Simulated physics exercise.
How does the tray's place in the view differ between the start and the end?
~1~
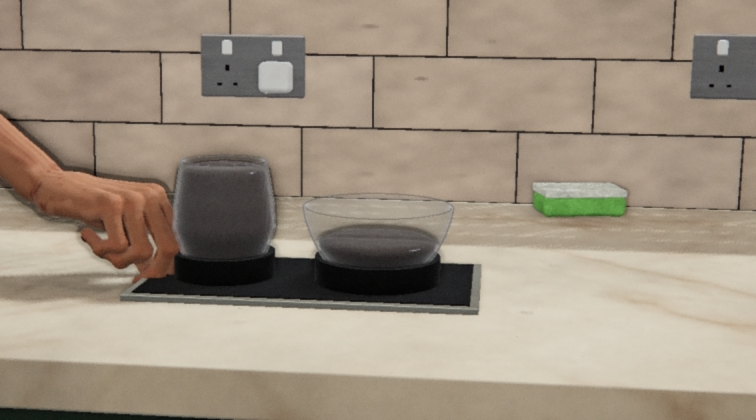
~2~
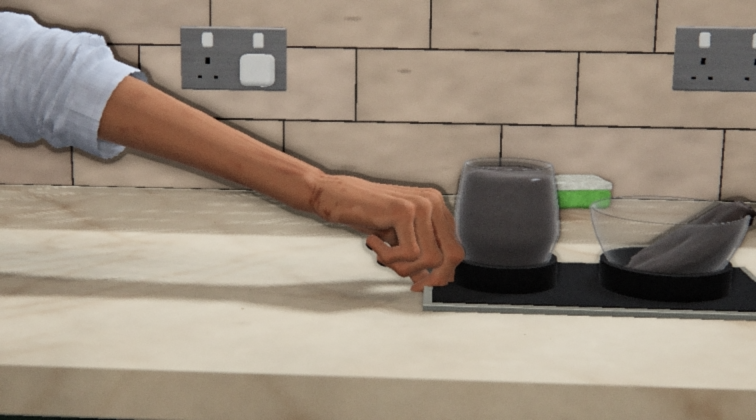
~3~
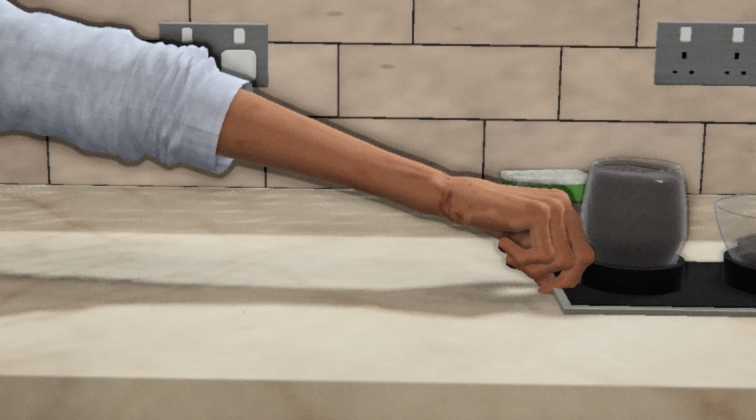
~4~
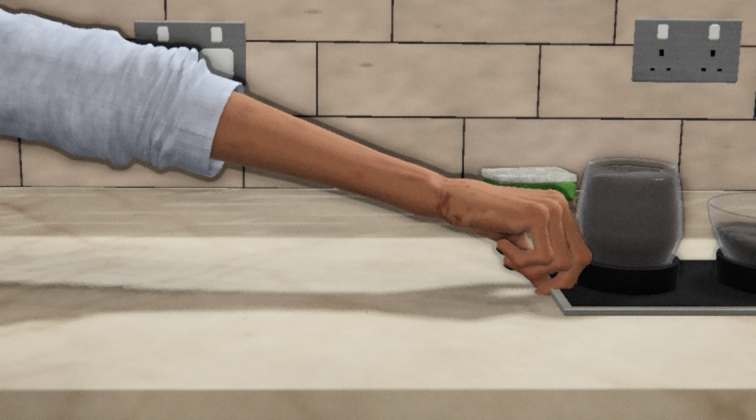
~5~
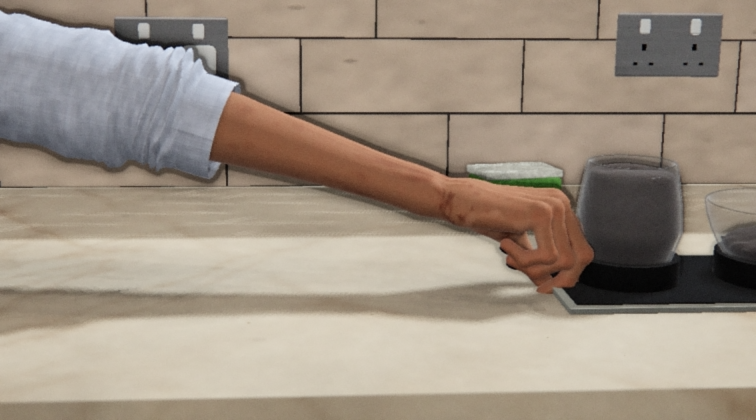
At the start the tray is left of the sponge, around the left and middle of the view. By the end it is over at the right side, with the sponge behind the hand and the glass, and the bowl partly cut off by the right edge.
